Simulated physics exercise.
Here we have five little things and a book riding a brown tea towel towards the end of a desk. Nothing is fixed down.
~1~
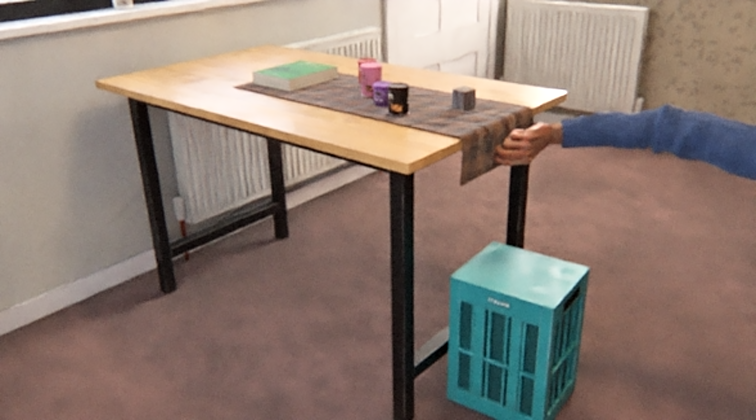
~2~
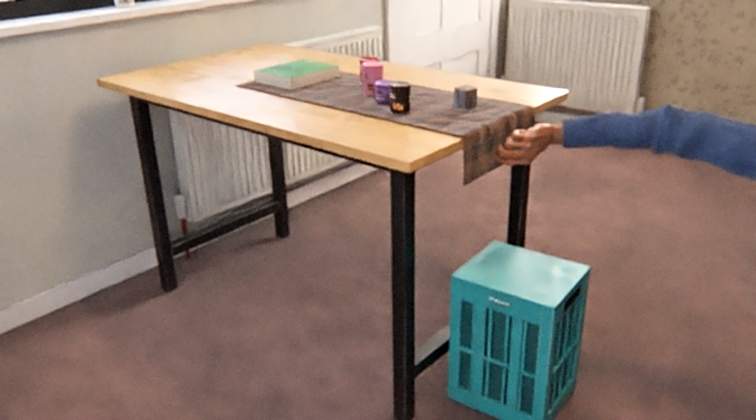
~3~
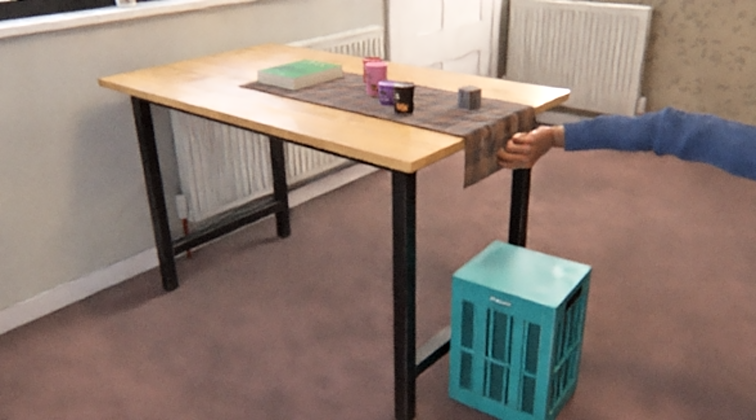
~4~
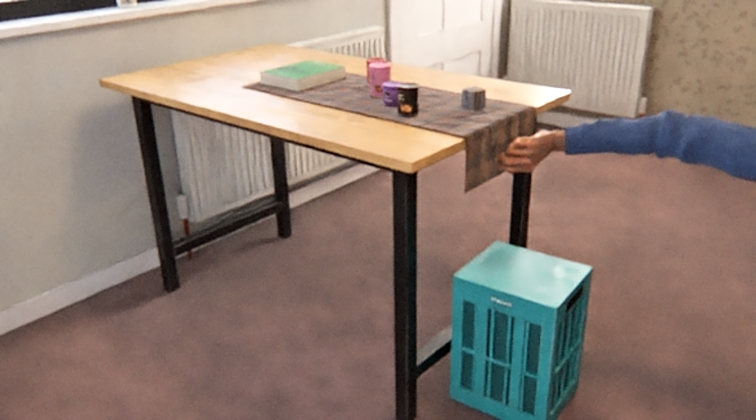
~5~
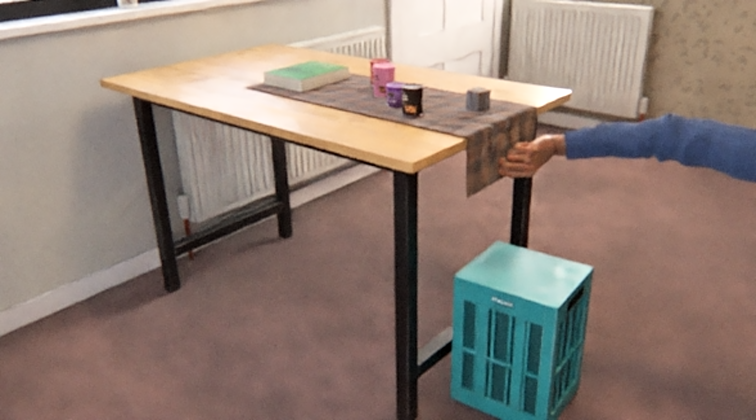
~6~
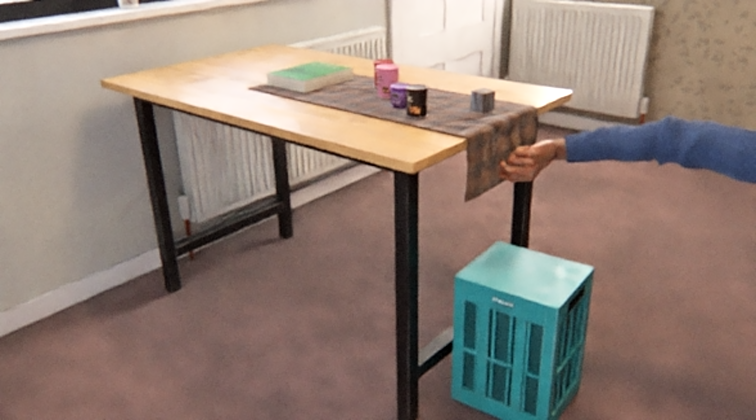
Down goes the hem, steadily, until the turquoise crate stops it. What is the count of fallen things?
The count of fallen things is two.
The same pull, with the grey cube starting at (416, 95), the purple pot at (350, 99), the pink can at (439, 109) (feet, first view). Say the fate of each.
The grey cube holds on; the purple pot holds on; the pink can is carried off.
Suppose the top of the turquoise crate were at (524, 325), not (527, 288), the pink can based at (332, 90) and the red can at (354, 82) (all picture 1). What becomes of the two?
The pink can survives; the red can survives.
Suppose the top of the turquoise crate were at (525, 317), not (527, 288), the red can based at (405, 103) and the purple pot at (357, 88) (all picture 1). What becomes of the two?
The red can drops off; the purple pot survives.
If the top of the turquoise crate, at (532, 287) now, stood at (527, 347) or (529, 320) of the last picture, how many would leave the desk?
In that case 4 and 3.
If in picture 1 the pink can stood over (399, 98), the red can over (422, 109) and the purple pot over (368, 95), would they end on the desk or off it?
The pink can survives, the red can goes over, the purple pot holds on.
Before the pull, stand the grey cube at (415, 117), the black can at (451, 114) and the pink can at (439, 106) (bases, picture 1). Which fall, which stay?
The grey cube comes down, the black can goes over, the pink can goes over.
Soon after, hem near (501, 239); grey cube gone.
Then, hem on the crate; grey cube and black can gone.
At rest, hem on the crate; grey cube and black can gone. It carries off two.
